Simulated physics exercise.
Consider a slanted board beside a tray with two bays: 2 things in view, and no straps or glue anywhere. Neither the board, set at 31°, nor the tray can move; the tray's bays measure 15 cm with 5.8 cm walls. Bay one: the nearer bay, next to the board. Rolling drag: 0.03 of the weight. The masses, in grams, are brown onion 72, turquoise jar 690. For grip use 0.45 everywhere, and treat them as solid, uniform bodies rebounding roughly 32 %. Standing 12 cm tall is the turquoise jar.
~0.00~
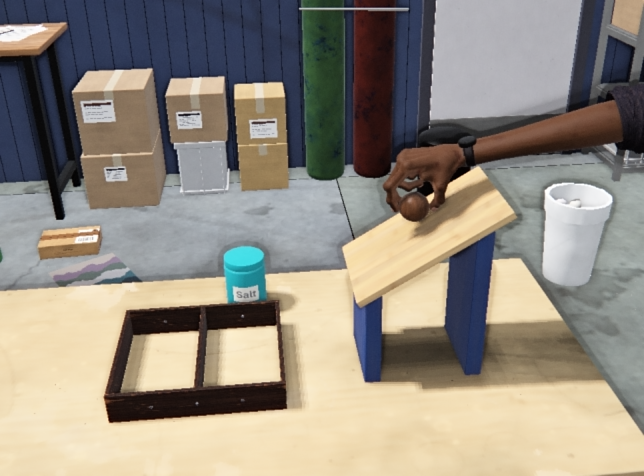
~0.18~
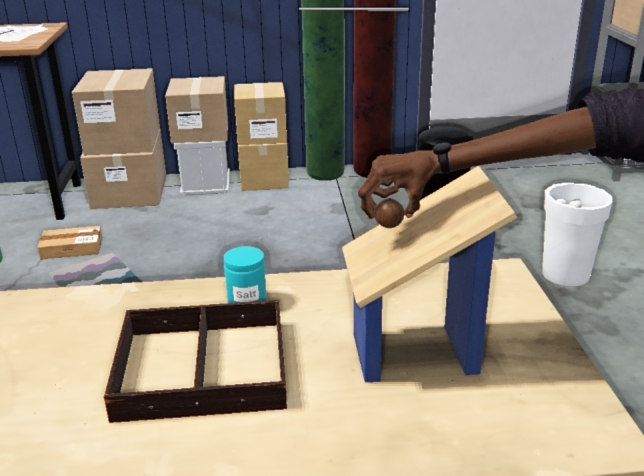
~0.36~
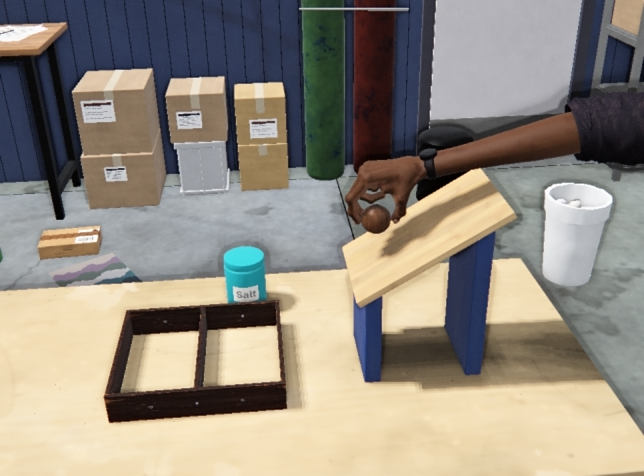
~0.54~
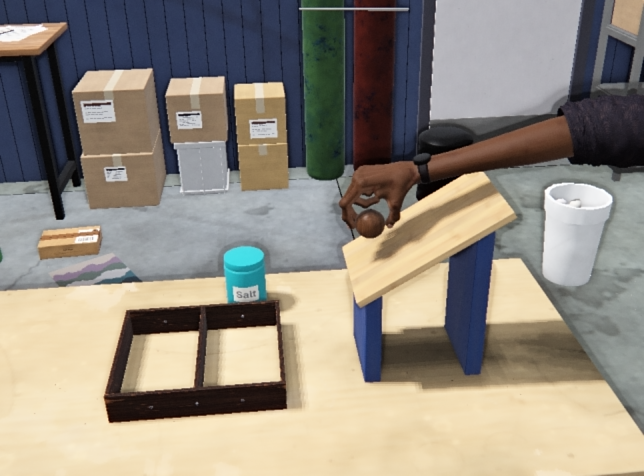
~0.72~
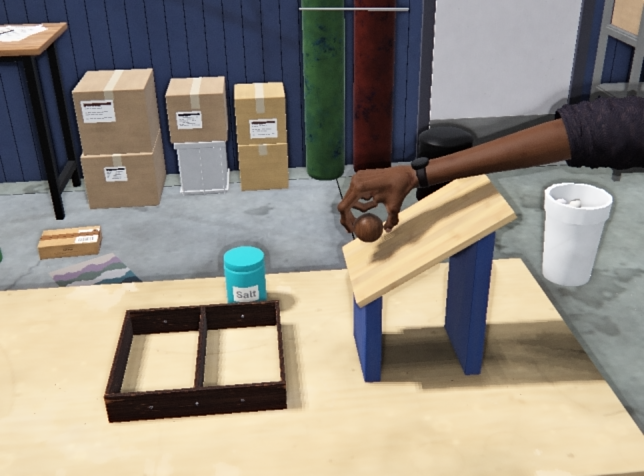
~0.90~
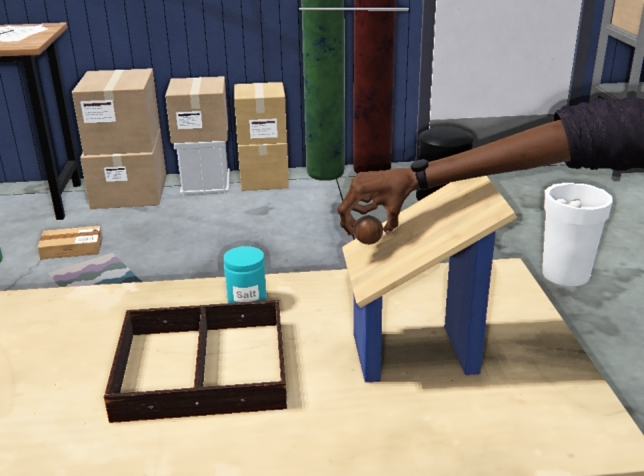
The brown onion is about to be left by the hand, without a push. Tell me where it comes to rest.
It comes to rest outside the tray.
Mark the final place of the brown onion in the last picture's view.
Around (341, 347).
Around 1.20 s, brown onion near (339, 264).
Around 1.30 s, brown onion near (308, 308).
Around 1.50 s, it is outside the bays; brown onion near (323, 348).
Finally (2.2 s), it is outside the bays; turquoise jar still in place (within 4 cm). Final places as that camera would see them, brown onion near (341, 347).
